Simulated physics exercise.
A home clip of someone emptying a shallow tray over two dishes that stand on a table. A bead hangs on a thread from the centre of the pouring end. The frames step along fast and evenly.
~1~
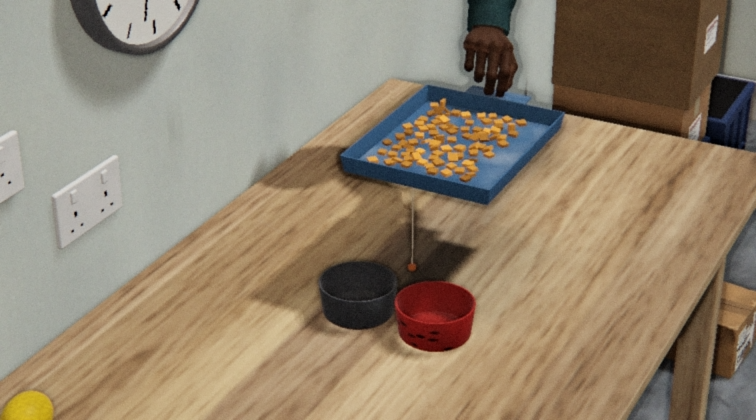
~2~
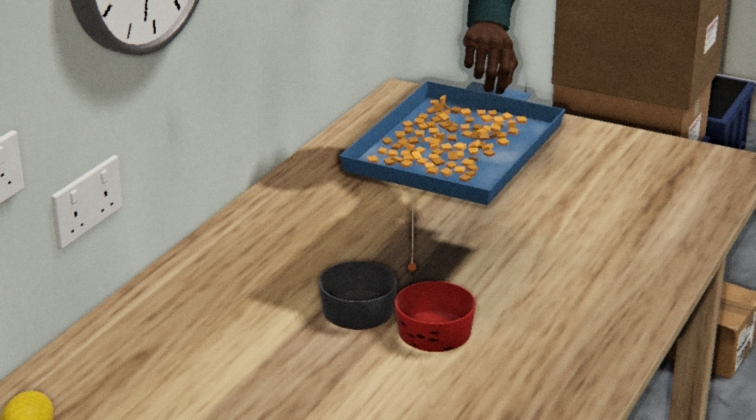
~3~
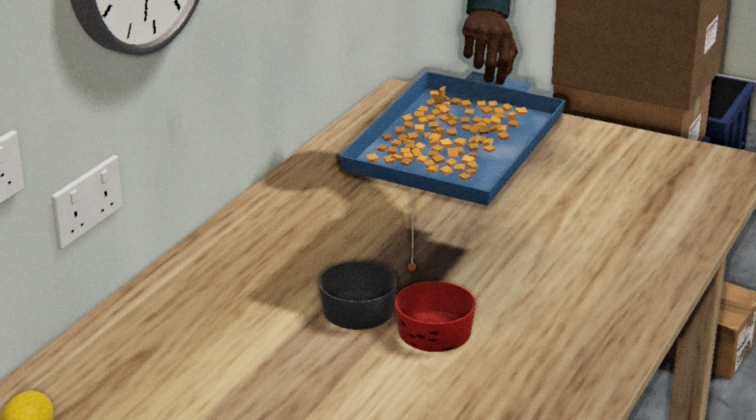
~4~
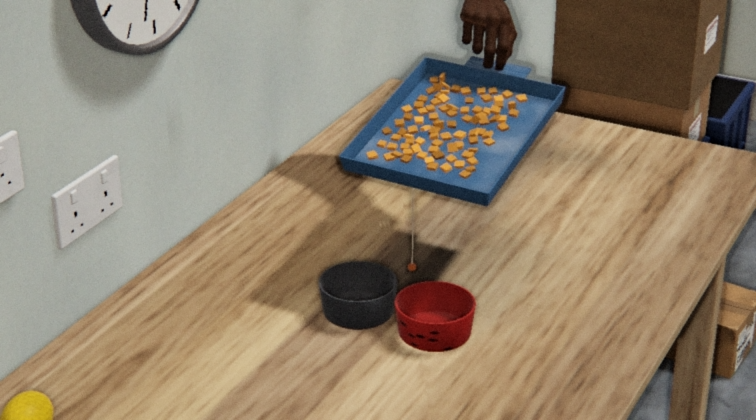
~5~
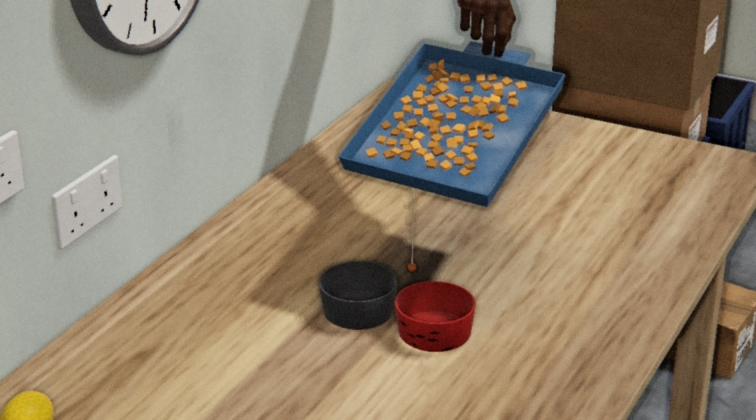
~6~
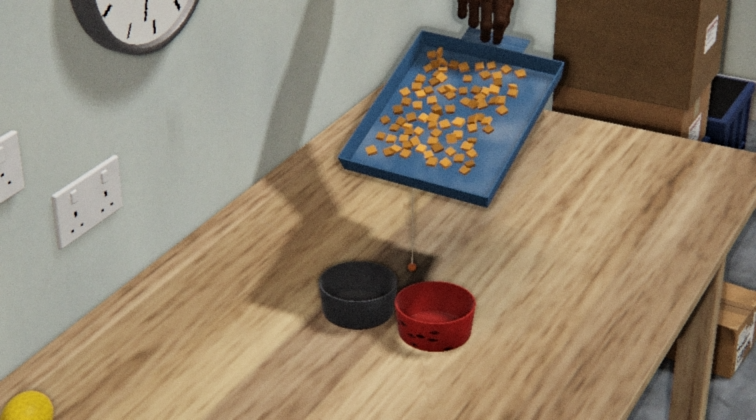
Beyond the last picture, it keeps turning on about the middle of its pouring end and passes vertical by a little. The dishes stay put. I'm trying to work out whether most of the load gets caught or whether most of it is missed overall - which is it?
Most of it gets caught.
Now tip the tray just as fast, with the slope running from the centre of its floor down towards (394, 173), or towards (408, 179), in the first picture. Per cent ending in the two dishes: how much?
The first try would leave around 70 per cent there, the second around 80 per cent.
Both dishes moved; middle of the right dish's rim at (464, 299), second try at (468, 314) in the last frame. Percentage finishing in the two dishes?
50 % and 80 %.
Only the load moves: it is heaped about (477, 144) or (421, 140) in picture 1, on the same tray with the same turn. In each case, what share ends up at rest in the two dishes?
That would be 70 per cent, and then 80 per cent.
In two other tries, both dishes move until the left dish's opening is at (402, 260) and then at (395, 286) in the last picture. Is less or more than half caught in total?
Try 1: A lesser share; try 2: The greater share.
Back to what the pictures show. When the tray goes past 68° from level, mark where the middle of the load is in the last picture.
(412, 166).
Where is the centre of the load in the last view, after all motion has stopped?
I'd say the middle ends up at about (412, 328).
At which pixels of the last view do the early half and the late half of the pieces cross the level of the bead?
The leading part at (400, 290), the rest of it at (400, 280).
Soon, tray tipped steeply; all on the tray.
A while on, tray tipped past a quarter turn; most on the tray; a small part in the right dish; a small part outside both; a stray few in the air.
Towards the end, tray tipped past a quarter turn; about half in the right dish; about a quarter in the left dish; about a quarter outside both.
Finally, tray tipped past a quarter turn; about half in the right dish; about a quarter in the left dish; about a quarter outside both.
